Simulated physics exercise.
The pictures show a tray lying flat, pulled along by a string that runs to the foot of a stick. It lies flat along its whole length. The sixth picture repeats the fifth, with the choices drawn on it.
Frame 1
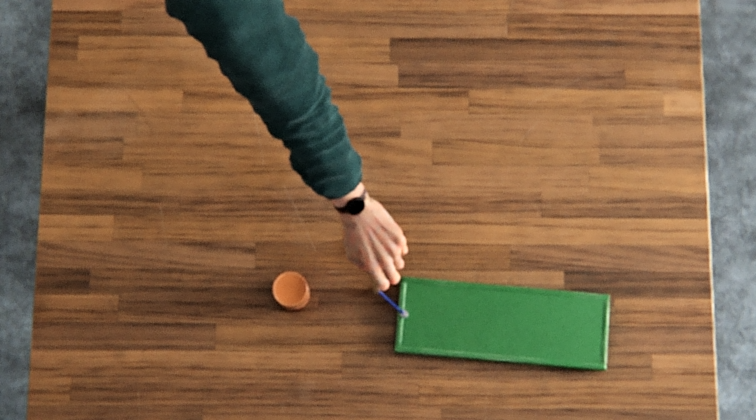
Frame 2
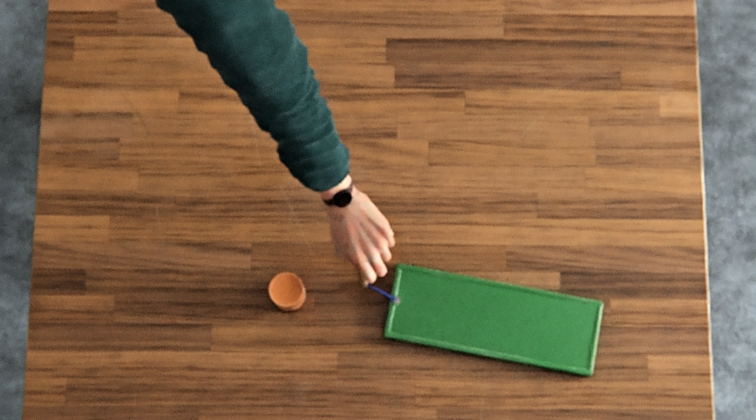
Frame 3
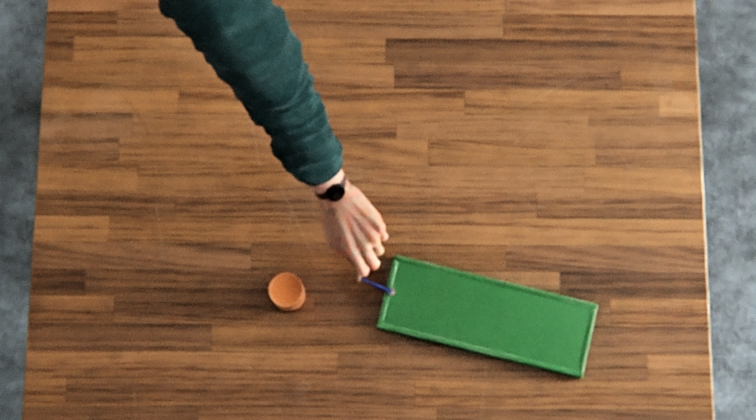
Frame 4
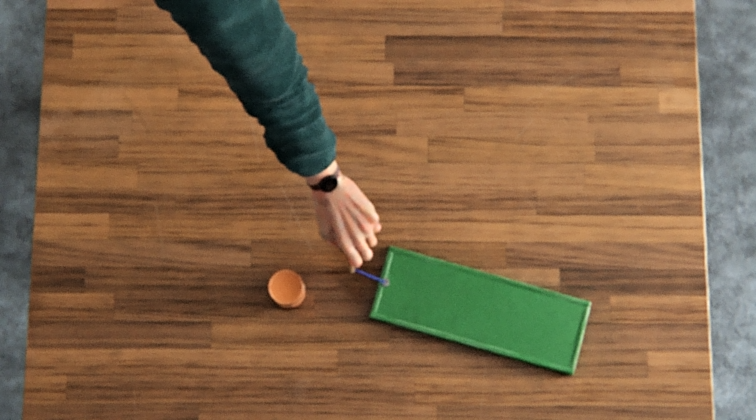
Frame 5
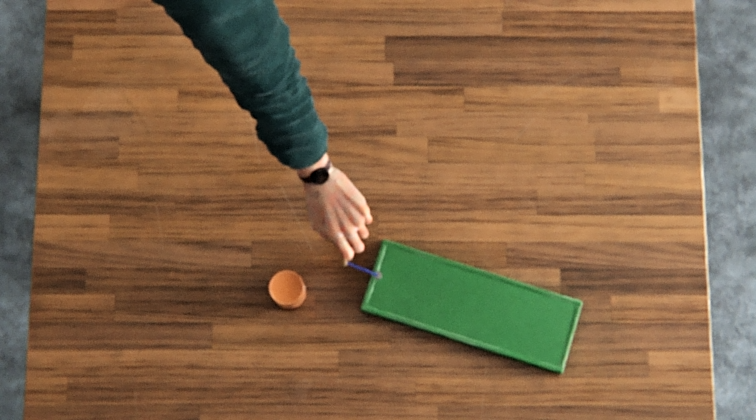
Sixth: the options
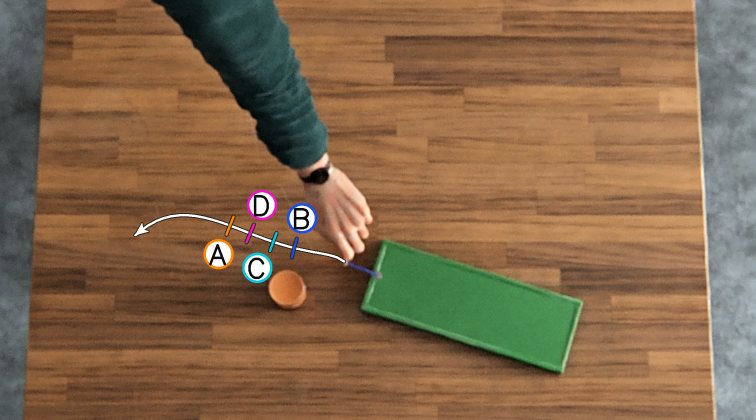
An arm in a dark green sleeve with a black watch reaches down from the top of a striped wooden table, seen from above, with grey floor at both sides. The hand holds a short blue string attached to the left end of a long green tray, right of a small orange jar. The hand moves slightly up and left, drawing the tray leftward and turning it a little clockwise, while the jar stays put.
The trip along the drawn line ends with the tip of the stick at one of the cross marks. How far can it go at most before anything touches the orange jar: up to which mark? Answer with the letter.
Up to mark B.
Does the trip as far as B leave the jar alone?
Yes.
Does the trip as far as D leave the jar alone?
No.
On the marked copy, A at (230, 226); B at (294, 248); C at (273, 242); D at (250, 233); the route from (344, 262) via (235, 227) to (135, 235).
Taking B. A third of the way, foot of the stick (327, 255), middle of the tray (454, 298).
Two thirds of the way, foot of the stick (310, 252), middle of the tray (438, 294).
When it is over, foot of the stick (295, 248), middle of the tray (422, 289); nothing has been touched.
As for the rest, A is too far, the jar has been hit; C is too far, the jar has been hit; D is too far, the jar has been hit.
